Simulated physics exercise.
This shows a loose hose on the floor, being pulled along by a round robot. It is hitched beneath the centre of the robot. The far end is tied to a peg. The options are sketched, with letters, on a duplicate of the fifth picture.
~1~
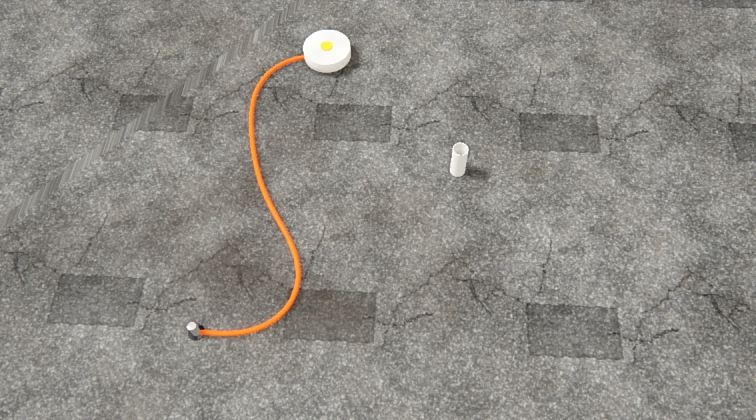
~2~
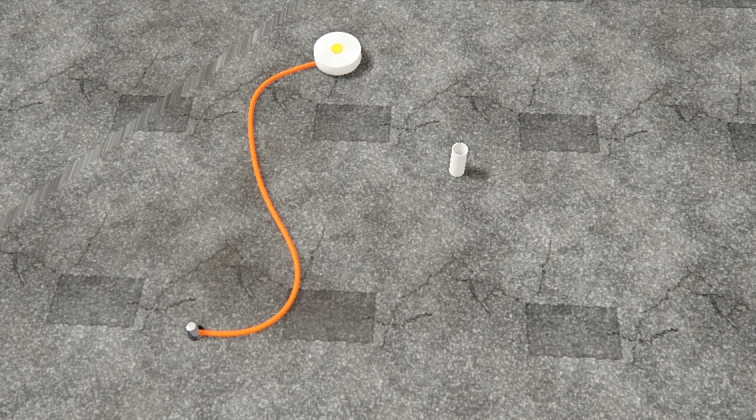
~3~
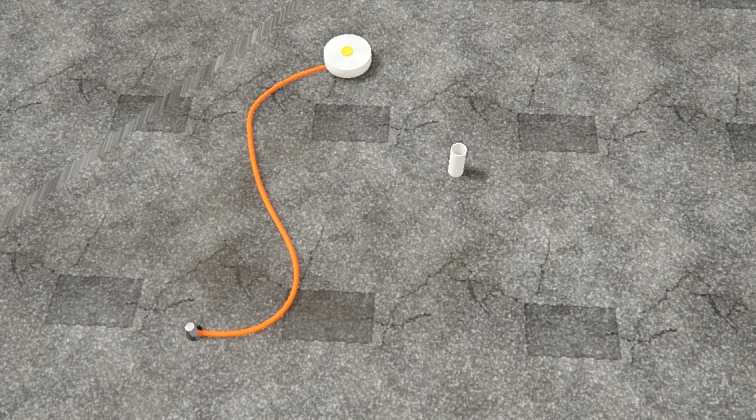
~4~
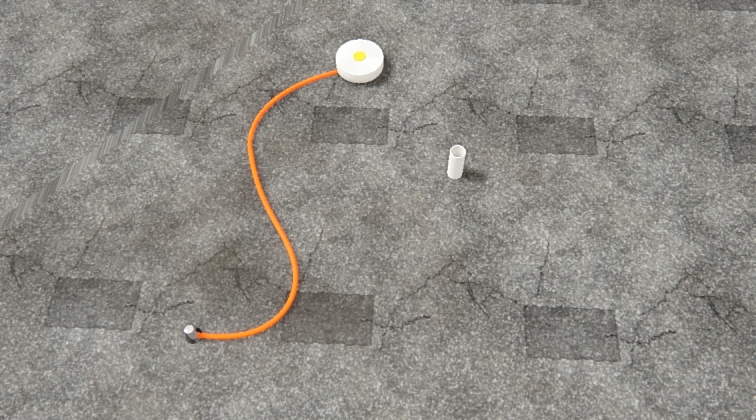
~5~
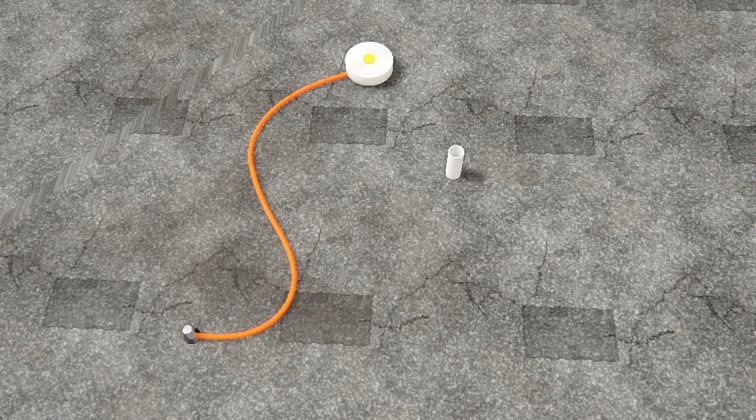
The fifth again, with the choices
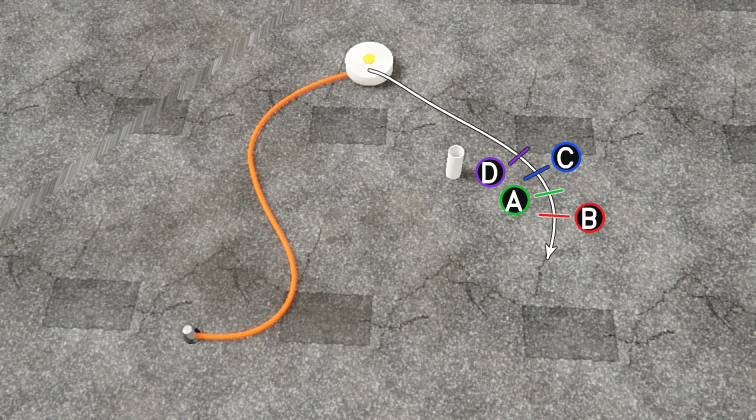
The footage shows a round white robot with a yellow centre moving slowly a short way right and slightly down across a grey floor, drawing one end of a curved orange hose along while the other stays at a peg.
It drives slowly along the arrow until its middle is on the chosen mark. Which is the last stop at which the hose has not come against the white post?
Mark C.
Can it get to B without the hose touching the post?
No.
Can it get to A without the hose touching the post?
For that mark, no.
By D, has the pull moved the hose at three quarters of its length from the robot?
No.
On the marked copy, A at (549, 193); B at (554, 216); C at (536, 173); D at (519, 156); the route from (370, 70) via (495, 140) to (548, 258).
With C. Early on, robot (428, 96), middle of the hose (263, 194).
Further on, robot (488, 130), middle of the hose (285, 191).
At the end, robot (538, 168), middle of the hose (318, 193); nothing has been touched.
As for the rest, A brings the hose against the post; B brings the hose against the post; D is safe but short.
